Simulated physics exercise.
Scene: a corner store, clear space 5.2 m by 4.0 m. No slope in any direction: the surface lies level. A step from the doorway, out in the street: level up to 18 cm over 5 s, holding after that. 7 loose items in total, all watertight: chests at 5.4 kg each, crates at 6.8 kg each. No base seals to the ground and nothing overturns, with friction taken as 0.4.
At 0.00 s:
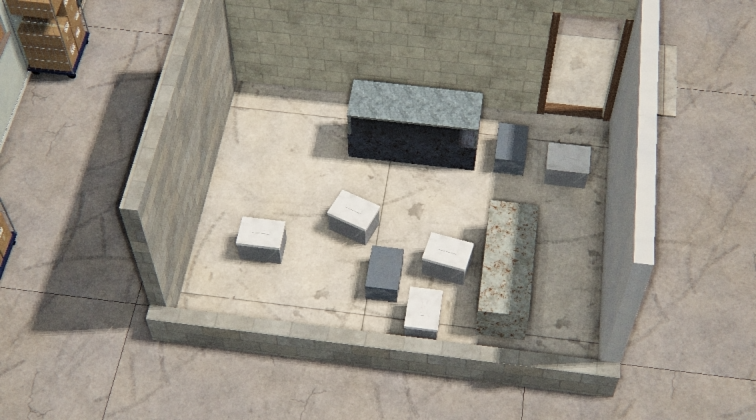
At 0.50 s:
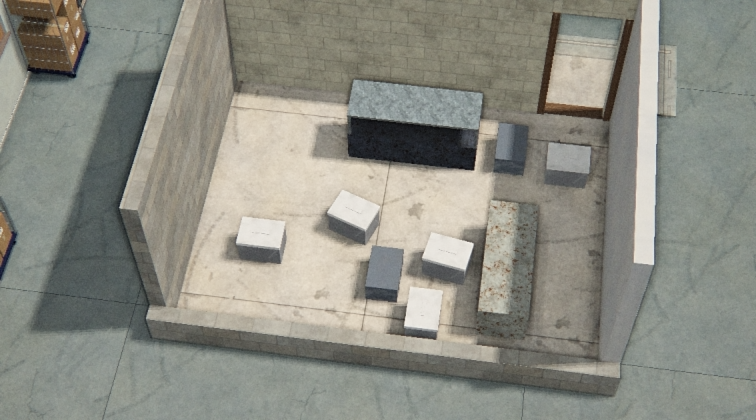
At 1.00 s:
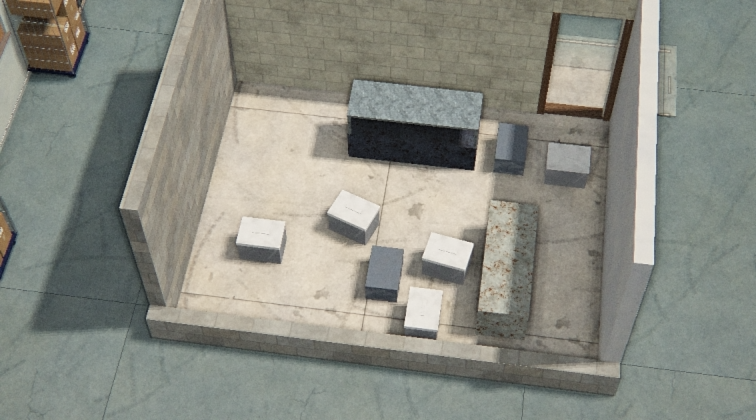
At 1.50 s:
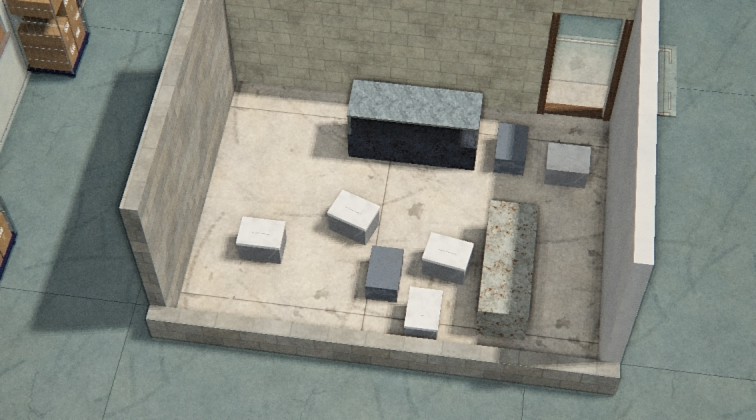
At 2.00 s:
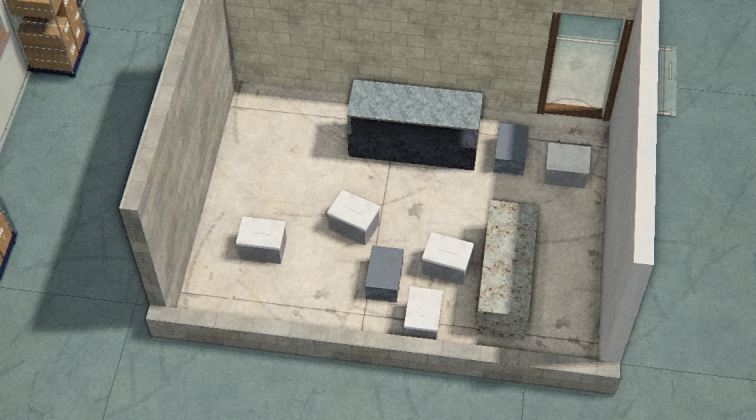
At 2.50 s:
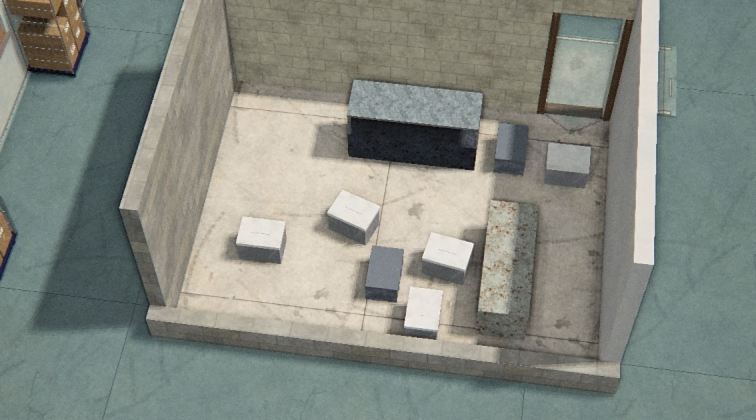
Water spreads over the pale ground outside a small roofless store, seen from high above at an angle, turning the floor around its walls blue-green early on. Inside, white, grey and dark slate boxes sit scattered between a dark counter at the back and a speckled one at right, with stacked cartons outside at upper left. The doorway at upper right gradually takes on the same tint, while the boxes and camera stay still.
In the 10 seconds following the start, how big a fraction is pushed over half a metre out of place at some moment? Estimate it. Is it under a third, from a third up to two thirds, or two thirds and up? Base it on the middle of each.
It will work out to fewer than one in three.
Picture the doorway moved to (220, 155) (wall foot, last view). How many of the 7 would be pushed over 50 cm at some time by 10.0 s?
Result: 2.
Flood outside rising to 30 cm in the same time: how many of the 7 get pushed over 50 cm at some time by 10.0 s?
Under that setup the answer is 5.
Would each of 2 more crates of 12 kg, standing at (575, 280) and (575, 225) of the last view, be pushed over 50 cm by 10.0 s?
In turn: Past it, over.
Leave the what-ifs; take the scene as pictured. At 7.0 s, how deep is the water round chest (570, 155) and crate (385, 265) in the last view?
6 and 0 cm.
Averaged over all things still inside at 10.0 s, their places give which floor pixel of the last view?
Close to pixel (386, 258).
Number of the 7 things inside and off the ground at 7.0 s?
The number is 1.
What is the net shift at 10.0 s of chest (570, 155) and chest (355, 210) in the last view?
Shifts: 300 cm / 10 cm.
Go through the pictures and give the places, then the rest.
The first picture shows a chest at (424, 308) rests on the ground; a chest at (261, 232), on the bottom; 0.0 m2 under water; 0 of 7 have shifted.
The second picture shows a chest at (424, 308) rests on the ground; a chest at (261, 232), on the bottom; 0.0 m2 under water; 0 of 7 have shifted.
The third picture shows a chest at (424, 308), on the bottom; a chest at (261, 232) rests on the ground; 0.0 m2 under water; 0 of 7 have shifted.
The fourth picture shows a chest at (424, 308) rests on the ground; a chest at (261, 232) rests on the ground; water covers 0.0 m2; 0 of 7 have shifted.
The fifth picture shows a chest at (424, 308) rests on the ground; a chest at (261, 232), on the bottom; 0.0 m2 under water; 0 of 7 have shifted.
The sixth picture shows a chest at (424, 308), on the bottom; a chest at (261, 232), on the bottom; 0.1 m2 under water; 0 of 7 have shifted.
After 3.5 s 0 of 7 are over 50 cm from their spots; 0 afloat.
After 4.5 s 0 of 7 are over 50 cm from their spots; 0 afloat.
After 7.0 s 1 of 7 are over 50 cm from their spots; 1 afloat.
After 10.0 s 2 of 7 are over 50 cm from their spots, and 2 have been at some point; 2 afloat.
